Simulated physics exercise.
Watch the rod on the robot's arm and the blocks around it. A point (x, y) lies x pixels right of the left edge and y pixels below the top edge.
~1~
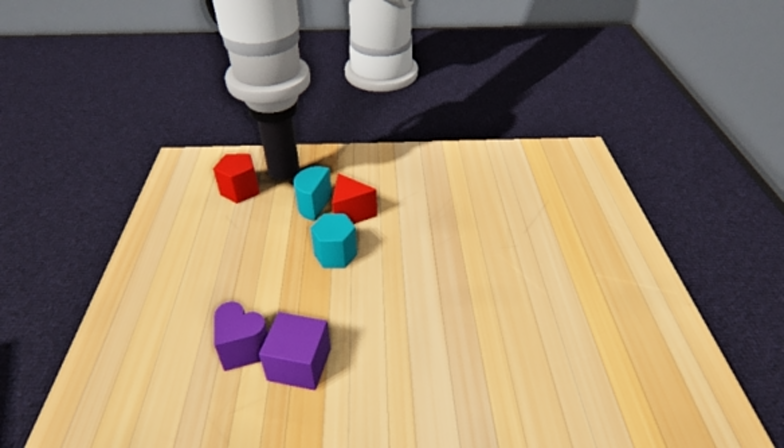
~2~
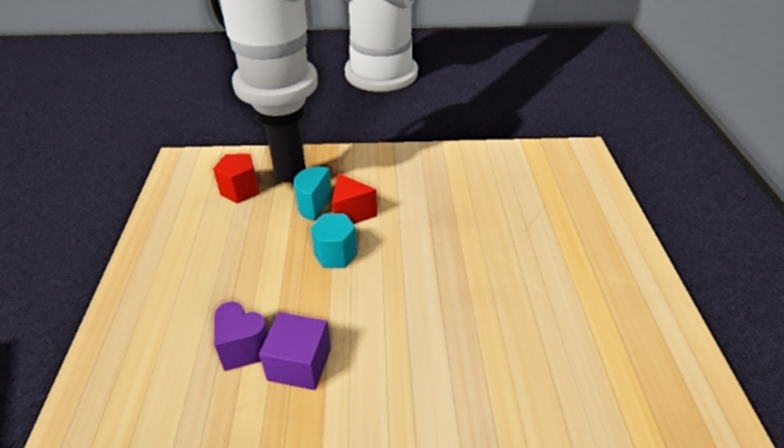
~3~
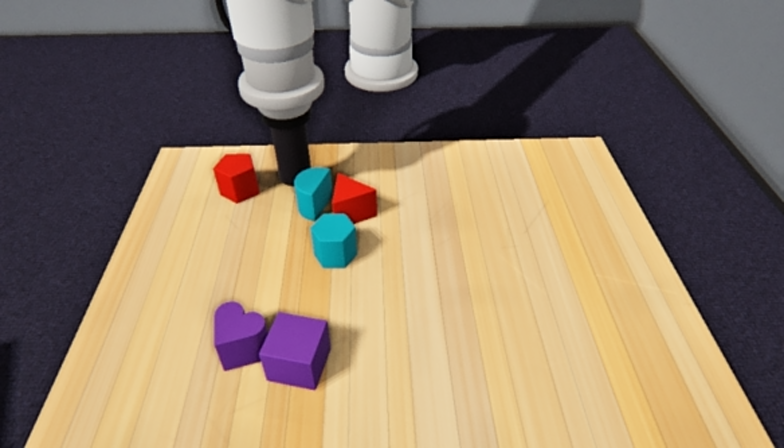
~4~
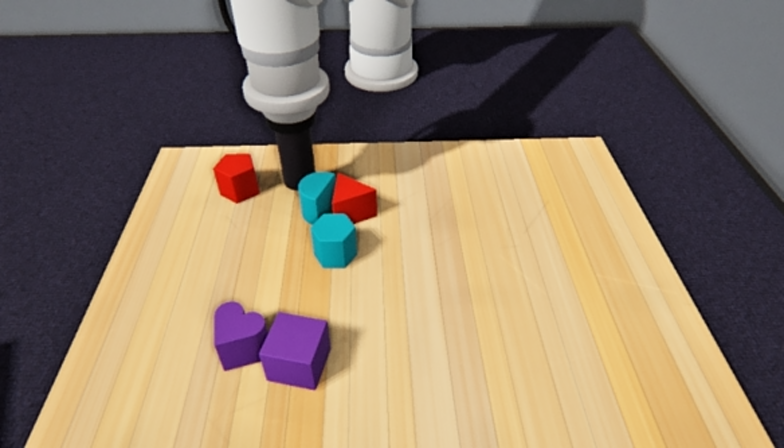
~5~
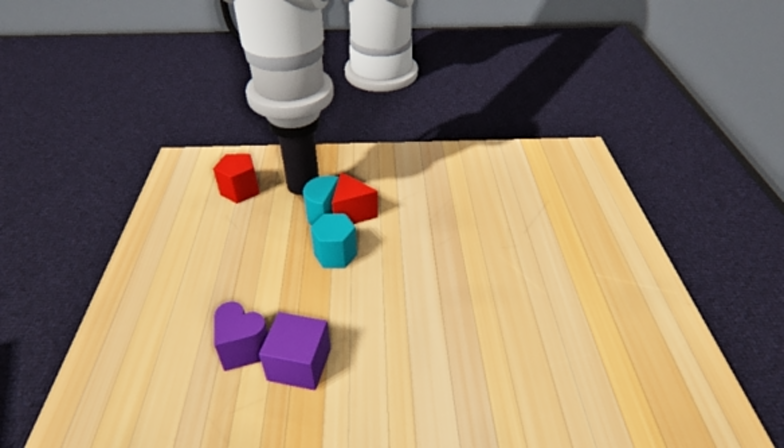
The robot arm's black rod moves slightly right and nudges the turquoise D-shaped block rightward.
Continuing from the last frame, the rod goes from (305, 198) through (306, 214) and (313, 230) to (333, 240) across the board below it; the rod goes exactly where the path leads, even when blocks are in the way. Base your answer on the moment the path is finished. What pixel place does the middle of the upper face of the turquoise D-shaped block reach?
It ends at (368, 216).
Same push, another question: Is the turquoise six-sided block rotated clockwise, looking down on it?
Going by the path, yes.
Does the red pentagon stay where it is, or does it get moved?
At the end of the path, the red pentagon remains in its old spot.
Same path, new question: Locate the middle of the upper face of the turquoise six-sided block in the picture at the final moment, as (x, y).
Somewhere near (339, 240).
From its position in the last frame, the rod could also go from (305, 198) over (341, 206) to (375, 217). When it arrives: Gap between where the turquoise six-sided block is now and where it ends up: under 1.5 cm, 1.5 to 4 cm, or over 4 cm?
It will fall in the lowest band, under 1.5 cm.
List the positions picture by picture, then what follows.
In the first frame, tip of the rod (284, 170), middles of tops, red pentagon (234, 163), turquoise D-shaped block (310, 178), turquoise six-sided block (333, 227), red triangular block (349, 187).
In the second frame, rod (290, 173), nothing pushed.
In the third frame, rod (296, 177), nothing pushed.
In the fourth frame, rod (300, 181), turquoise D-shaped block (315, 183).
In the fifth frame, rod (304, 186), red pentagon (234, 163), turquoise D-shaped block (320, 187), turquoise six-sided block (333, 227), red triangular block (350, 187).
The first path, step by step. Halfway along, rod (305, 210); turquoise D-shaped block (334, 206), turned 40° anticlockwise; turquoise six-sided block (336, 234); red triangular block (356, 192), turned 30° anticlockwise.
At the end, rod (332, 228); red pentagon unmoved; turquoise D-shaped block (368, 216), turned 70° anticlockwise; turquoise six-sided block (339, 240), turned 20° clockwise; red triangular block (369, 193), turned 60° anticlockwise.
